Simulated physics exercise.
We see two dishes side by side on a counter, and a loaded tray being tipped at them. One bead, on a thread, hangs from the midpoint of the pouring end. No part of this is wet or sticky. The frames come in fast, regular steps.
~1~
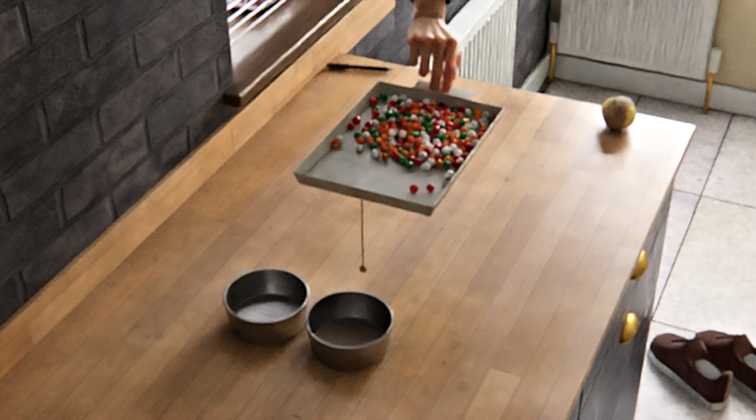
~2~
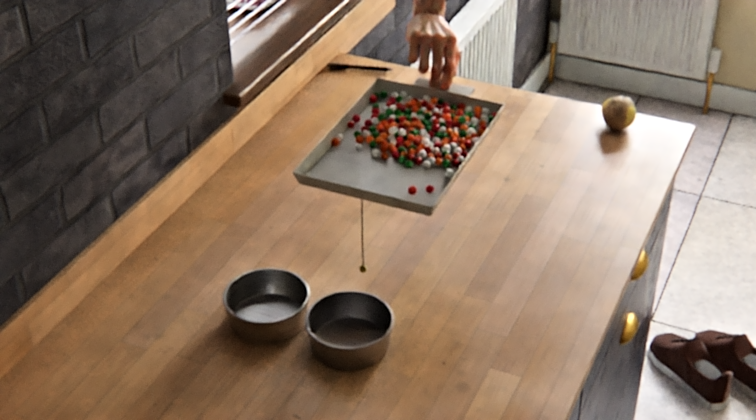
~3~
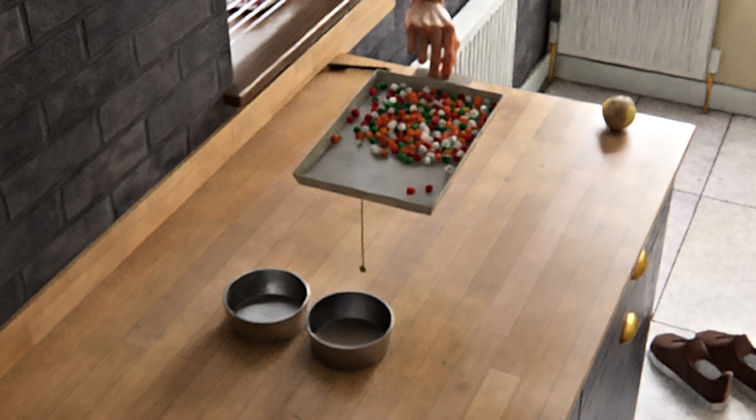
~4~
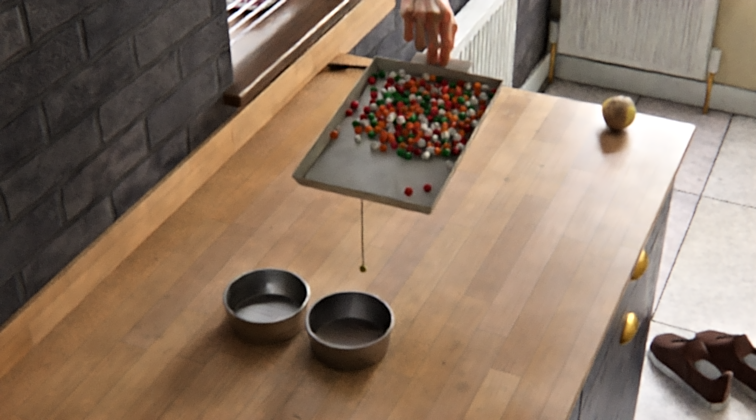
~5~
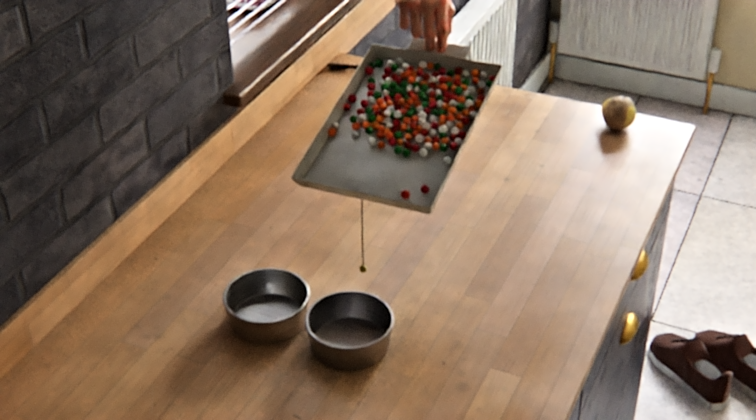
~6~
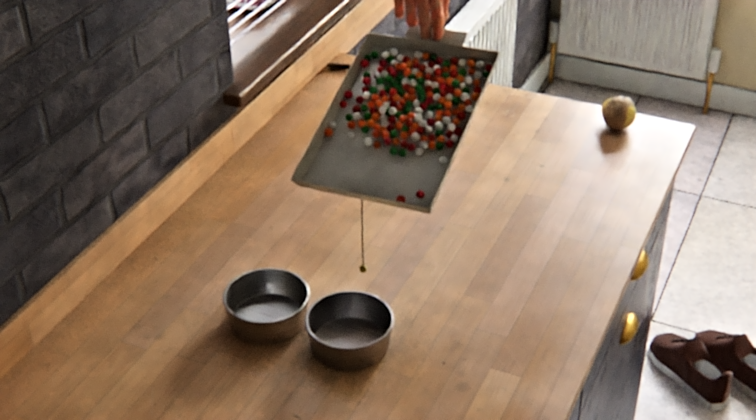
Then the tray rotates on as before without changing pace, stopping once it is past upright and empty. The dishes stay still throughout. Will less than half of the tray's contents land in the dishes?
The catch is going to exceed what is lost.
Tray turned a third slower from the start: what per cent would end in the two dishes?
Close to 70 in a hundred.
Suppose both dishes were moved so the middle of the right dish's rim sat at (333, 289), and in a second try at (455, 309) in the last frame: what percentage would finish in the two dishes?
The first position comes out at 50 per cent, the other at 20 per cent.
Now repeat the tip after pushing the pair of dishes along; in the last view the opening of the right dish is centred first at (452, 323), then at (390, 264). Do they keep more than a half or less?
A minority, then a minority.
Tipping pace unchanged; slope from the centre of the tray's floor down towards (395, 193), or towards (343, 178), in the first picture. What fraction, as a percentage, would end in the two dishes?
First case about 30 percent; second case about 50 percent.
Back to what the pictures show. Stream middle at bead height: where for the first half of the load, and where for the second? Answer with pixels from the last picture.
The opening half passes (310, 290), the closing half (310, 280).
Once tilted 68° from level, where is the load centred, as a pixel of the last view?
Mark it at roughly (329, 210) in the final frame.
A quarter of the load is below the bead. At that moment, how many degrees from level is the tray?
Around 70°, give or take.
Just after the last frame, tray tipped steeply; roughly half on the tray; about a tenth in the right dish; about a tenth in the left dish; just a few outside both; roughly a third in the air.
A moment on, tray tipped past a quarter turn; just a few on the tray; roughly a quarter in the right dish; roughly a third in the left dish; roughly a quarter outside both; about a tenth in the air.
Further on, tray tipped past a quarter turn; roughly a third in the right dish; roughly a third in the left dish; roughly a third outside both.
When it is over, tray tipped past a quarter turn; roughly a third in the right dish; roughly a third in the left dish; roughly a third outside both.
